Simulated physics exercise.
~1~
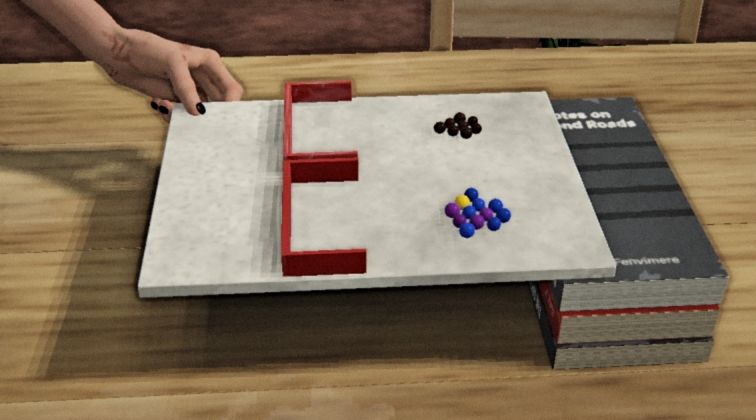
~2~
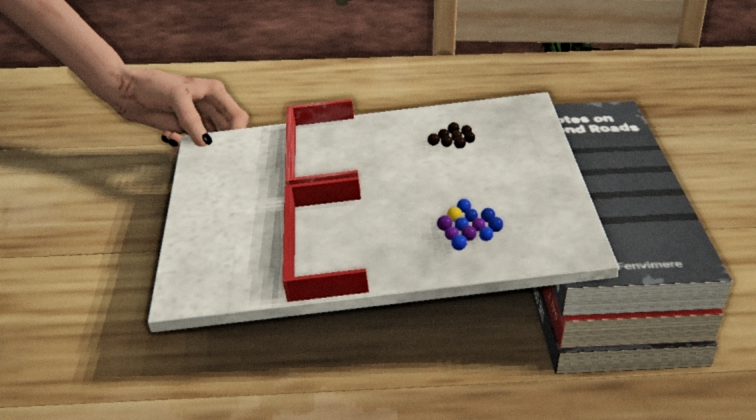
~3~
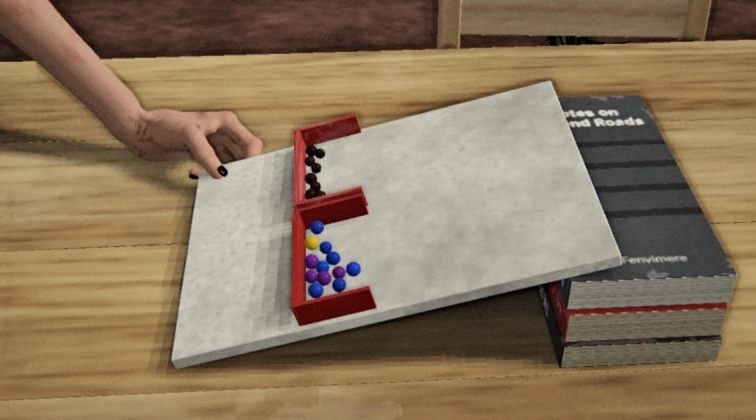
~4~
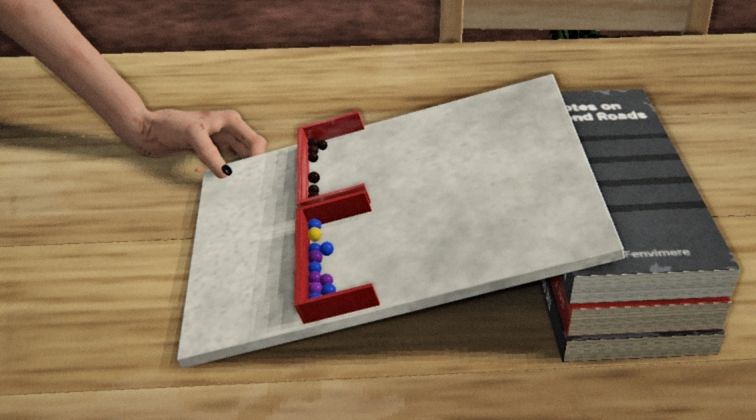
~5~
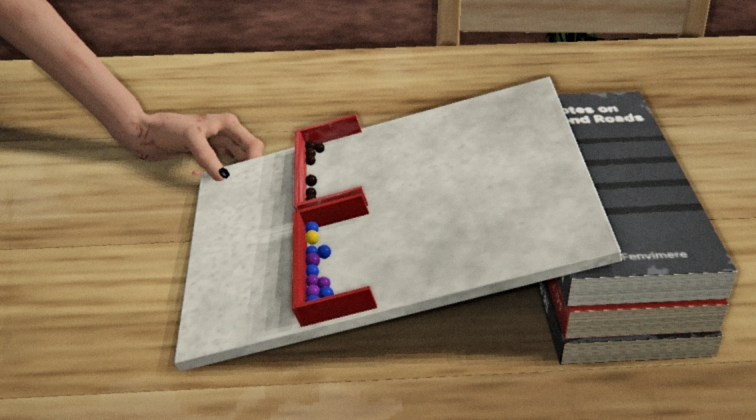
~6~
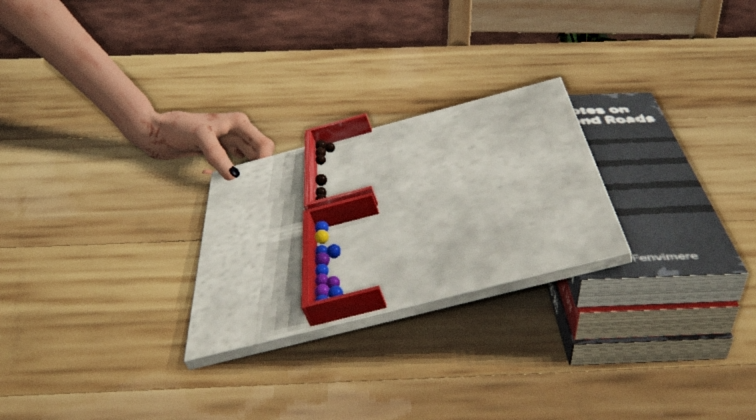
A pale, speckled board with red raised bars like a sideways comb lies across a wooden table, its right end resting on a stack of thick books, seen from slightly above by a gently swaying camera. A hand holds the board's left end. To the right of the bars sit a small dark cluster of balls at the back and a larger blue, purple and yellow cluster nearer. The hand lowers the left end, and both clusters move left down the slope. They reach the red bars and settle against them, the board staying tilted under the hand.
